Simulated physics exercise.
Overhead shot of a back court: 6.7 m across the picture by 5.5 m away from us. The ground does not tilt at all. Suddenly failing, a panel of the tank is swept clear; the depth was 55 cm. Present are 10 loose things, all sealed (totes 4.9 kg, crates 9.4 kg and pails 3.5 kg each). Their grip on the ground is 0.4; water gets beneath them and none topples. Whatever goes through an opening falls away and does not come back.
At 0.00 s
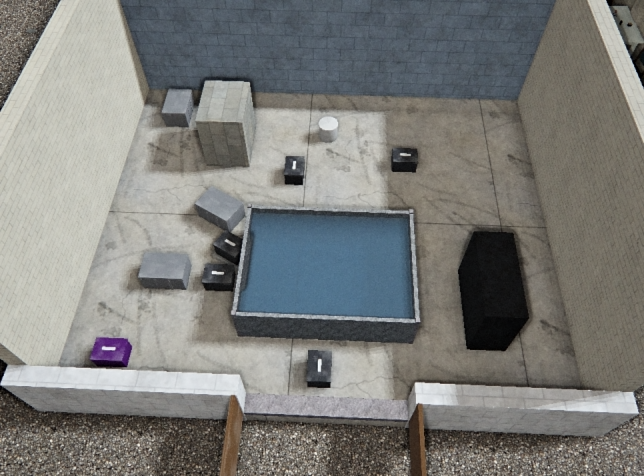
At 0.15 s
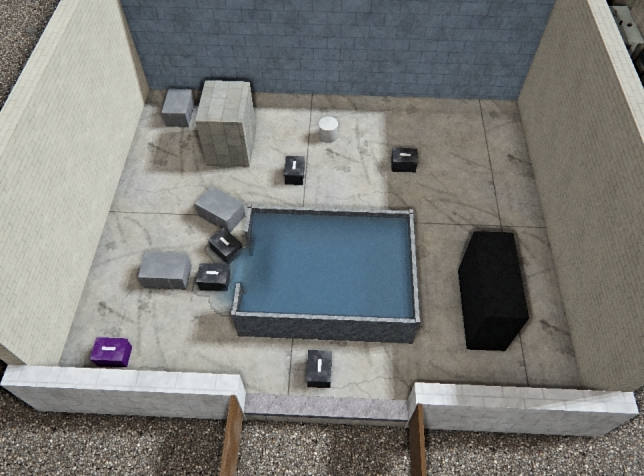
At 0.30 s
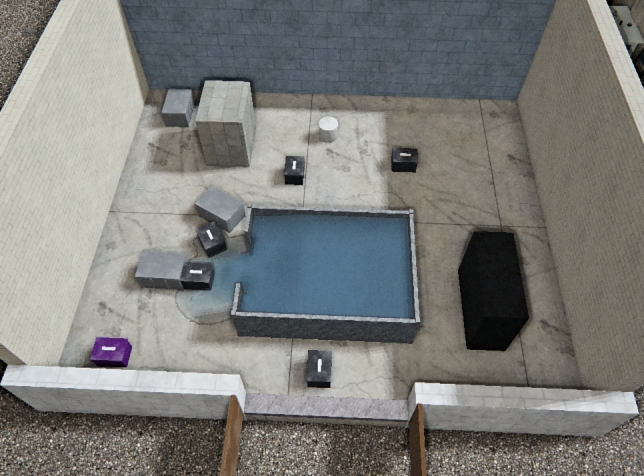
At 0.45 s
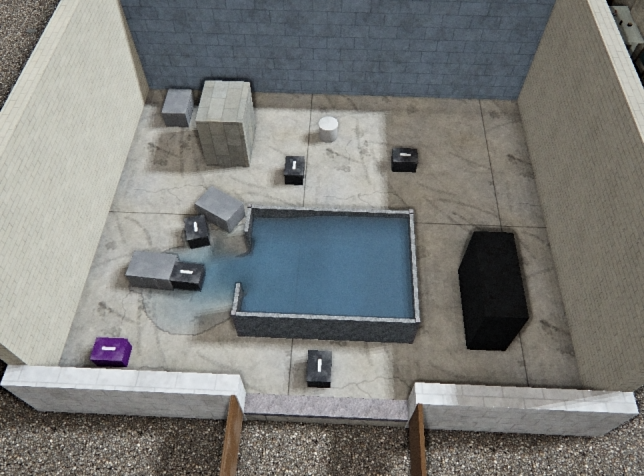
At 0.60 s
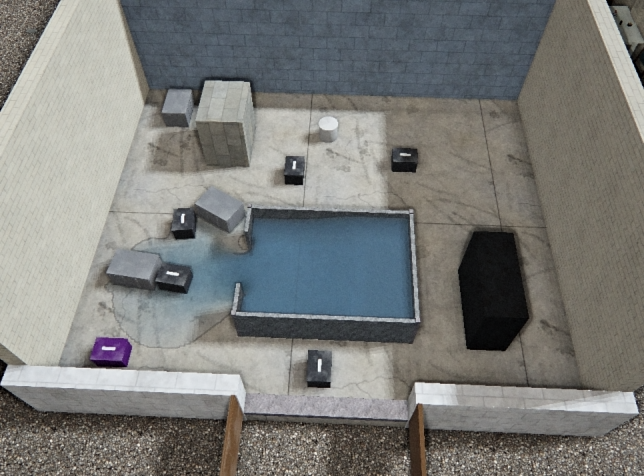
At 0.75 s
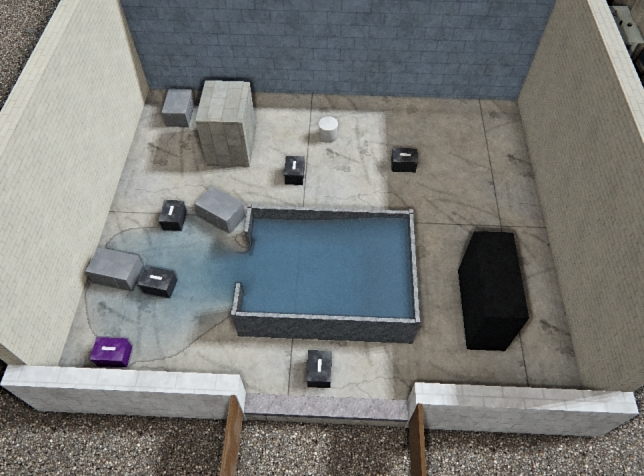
We see a walled court with a raised tank whose left side opens, letting water spread across the ground; two dark boxes slide left, then a grey block also shifts left, while the purple box stays in place.
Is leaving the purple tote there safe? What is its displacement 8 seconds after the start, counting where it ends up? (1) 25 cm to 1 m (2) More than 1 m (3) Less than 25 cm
2, more than 1 m.
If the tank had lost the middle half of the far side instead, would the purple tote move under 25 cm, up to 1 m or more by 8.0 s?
Result: The purple tote is pushed partway.
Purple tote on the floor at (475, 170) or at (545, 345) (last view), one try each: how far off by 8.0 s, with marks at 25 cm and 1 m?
In that order: It hardly budges; it goes a modest distance.
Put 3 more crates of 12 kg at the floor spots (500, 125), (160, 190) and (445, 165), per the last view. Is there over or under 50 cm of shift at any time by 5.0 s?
Spot by spot, in turn: Falls short, exceeds it, falls short.
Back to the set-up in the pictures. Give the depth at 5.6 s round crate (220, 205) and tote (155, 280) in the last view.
I'd put it at 1 cm and 7 cm respectively.
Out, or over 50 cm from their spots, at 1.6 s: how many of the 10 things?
I get 3.
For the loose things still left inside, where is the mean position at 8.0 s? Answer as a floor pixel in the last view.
Mean position approx. (375, 207).
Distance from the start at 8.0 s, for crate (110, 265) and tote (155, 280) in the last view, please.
In that order: 350 cm, 250 cm.
After 1.6 s the purple tote is near (71, 359), 0.4 m from its start, afloat; 0 of 10 are out; 3 afloat.
After 3.6 s the purple tote is near (249, 361), 1.8 m from its start, afloat; 0 of 10 are out; 5 afloat.
After 5.6 s the purple tote is near (461, 353), 4.4 m from its start, aground; 0 of 10 are out; 3 afloat.
After 8.0 s the purple tote is near (567, 354), 5.7 m from its start, afloat; 0 of 10 are out; 3 afloat.
